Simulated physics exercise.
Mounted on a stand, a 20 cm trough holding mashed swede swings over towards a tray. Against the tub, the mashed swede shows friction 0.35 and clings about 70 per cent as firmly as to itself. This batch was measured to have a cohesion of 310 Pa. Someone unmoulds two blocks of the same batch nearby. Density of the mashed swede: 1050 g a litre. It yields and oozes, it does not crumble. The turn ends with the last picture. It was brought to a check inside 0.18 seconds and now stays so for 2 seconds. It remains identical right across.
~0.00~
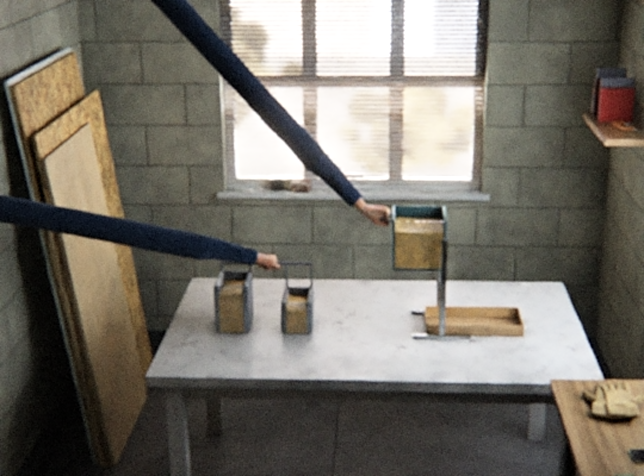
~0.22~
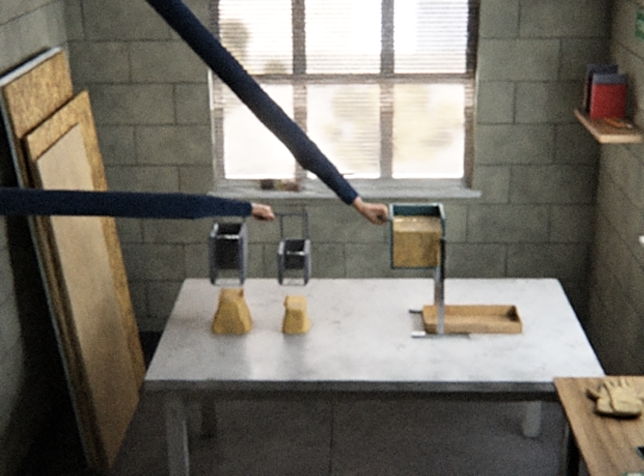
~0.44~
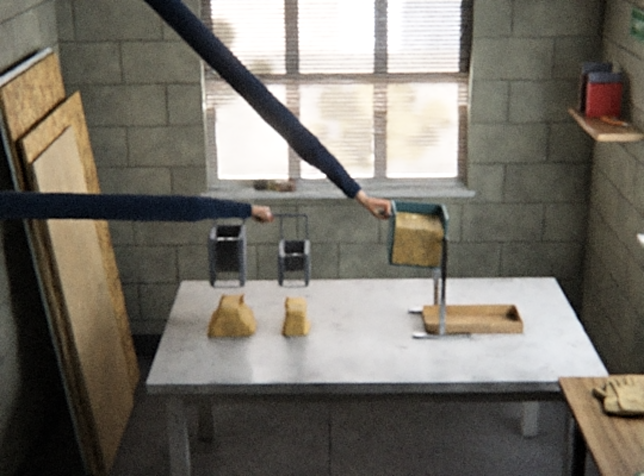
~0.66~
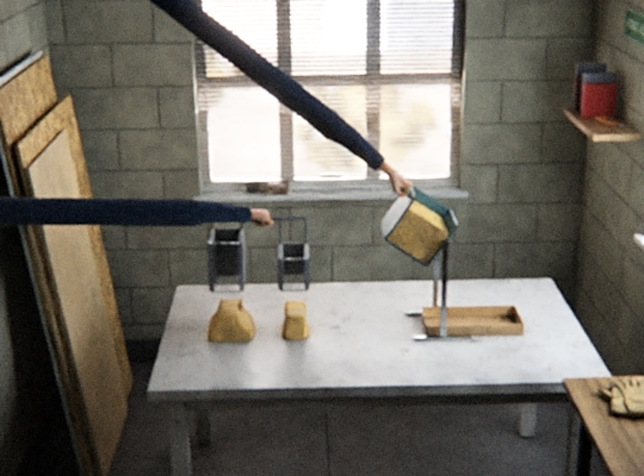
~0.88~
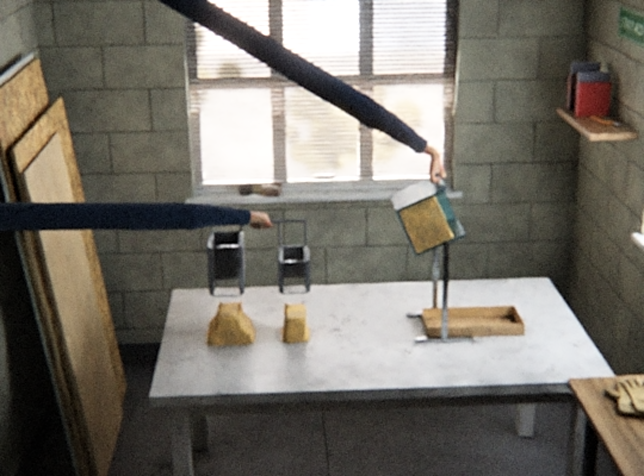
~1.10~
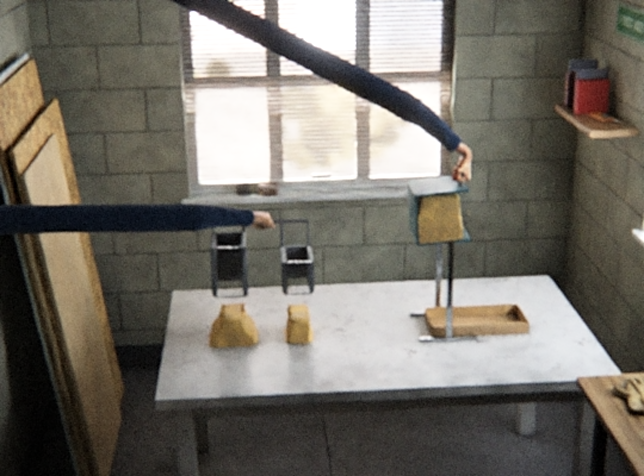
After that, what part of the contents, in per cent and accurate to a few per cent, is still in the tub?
The part still in the tub is near 66 out of 100.
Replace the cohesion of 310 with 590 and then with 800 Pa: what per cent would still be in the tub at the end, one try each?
Roughly 100 % followed by roughly 100 %.
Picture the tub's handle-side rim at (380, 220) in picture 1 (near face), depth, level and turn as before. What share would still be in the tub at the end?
I'd say around 45 percent would remain in the tub at the end.
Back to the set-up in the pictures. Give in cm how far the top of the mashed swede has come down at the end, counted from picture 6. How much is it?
7 cm.
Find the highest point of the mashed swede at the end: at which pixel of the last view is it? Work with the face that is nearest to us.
Somewhere near (450, 215) in the last view.
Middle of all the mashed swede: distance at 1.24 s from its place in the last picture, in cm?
It has moved around 3 centimetres.
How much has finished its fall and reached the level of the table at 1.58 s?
Some 0 % has got all the way down.
By 1.24 s, the tub is at 86 degrees and holds 98 %.
By 1.41 s, the tub is at 86 degrees and holds 80 %.
By 1.58 s, the tub is at 86 degrees and holds 68 %.
By 1.75 s, the tub is at 86 degrees and holds 66 %.
By 3.10 s, at the end, the tub is at 86 degrees and holds 66 %.
